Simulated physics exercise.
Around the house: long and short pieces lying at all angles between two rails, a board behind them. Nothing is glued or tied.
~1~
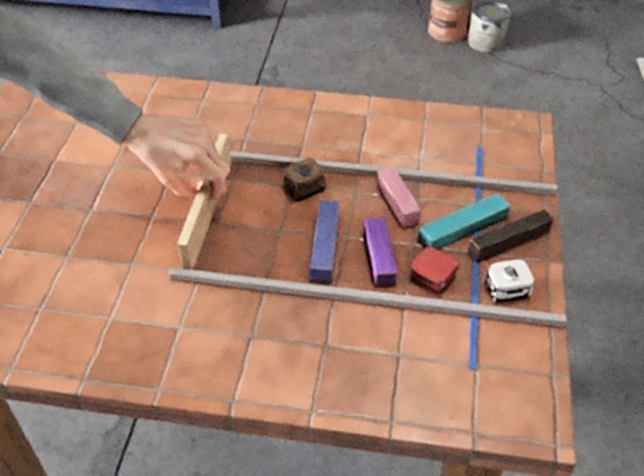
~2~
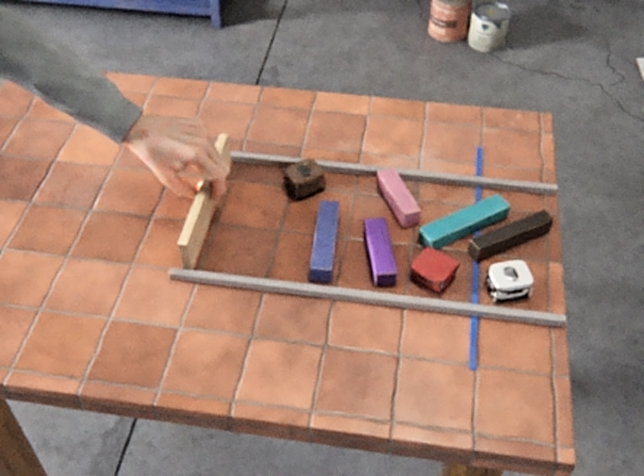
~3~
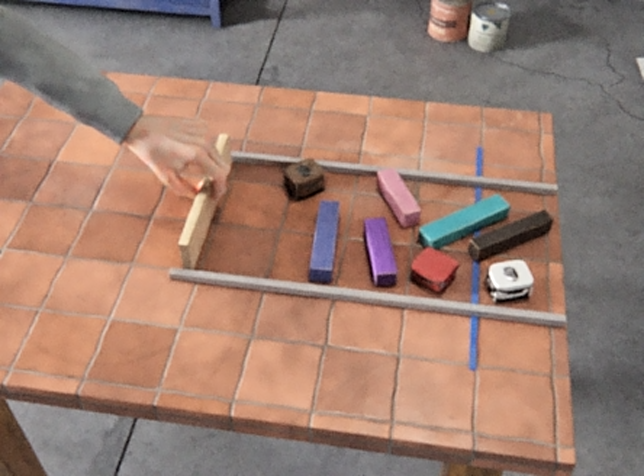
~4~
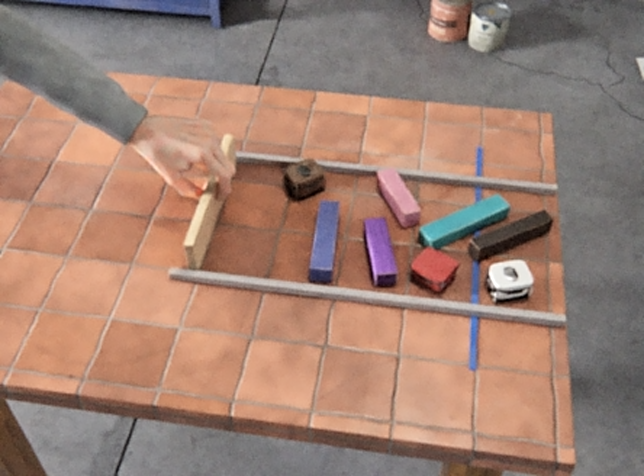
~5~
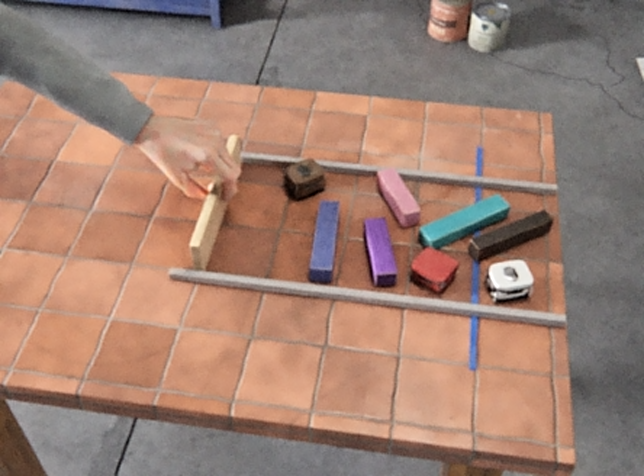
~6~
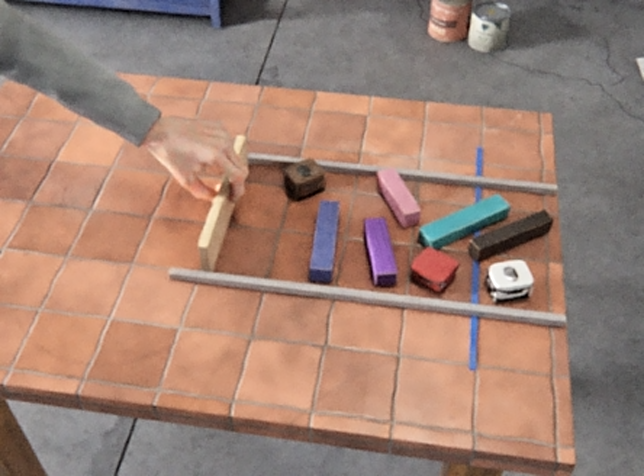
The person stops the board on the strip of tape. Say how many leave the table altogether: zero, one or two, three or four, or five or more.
Outcome: The number that fall off is one or two.
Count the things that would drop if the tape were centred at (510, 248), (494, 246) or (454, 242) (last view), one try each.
Try by try, 4, 2 and 0.
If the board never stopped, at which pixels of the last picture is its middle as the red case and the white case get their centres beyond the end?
Near (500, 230) and (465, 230).
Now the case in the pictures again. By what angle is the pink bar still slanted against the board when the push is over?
Roughly 10° out of line.
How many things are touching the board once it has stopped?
The number is 2.
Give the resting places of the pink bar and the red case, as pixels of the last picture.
The pink bar at (525, 211), the red case at (540, 291).
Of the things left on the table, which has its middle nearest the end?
It is the black bar.
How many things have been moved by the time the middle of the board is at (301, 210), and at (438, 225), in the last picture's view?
1 and 8.
Early on, none off yet; black bar at rest near (511, 236); white case at rest near (509, 282); turquoise stick at rest near (465, 222).
Finally, the number that fall off is one or two; lost, white case.
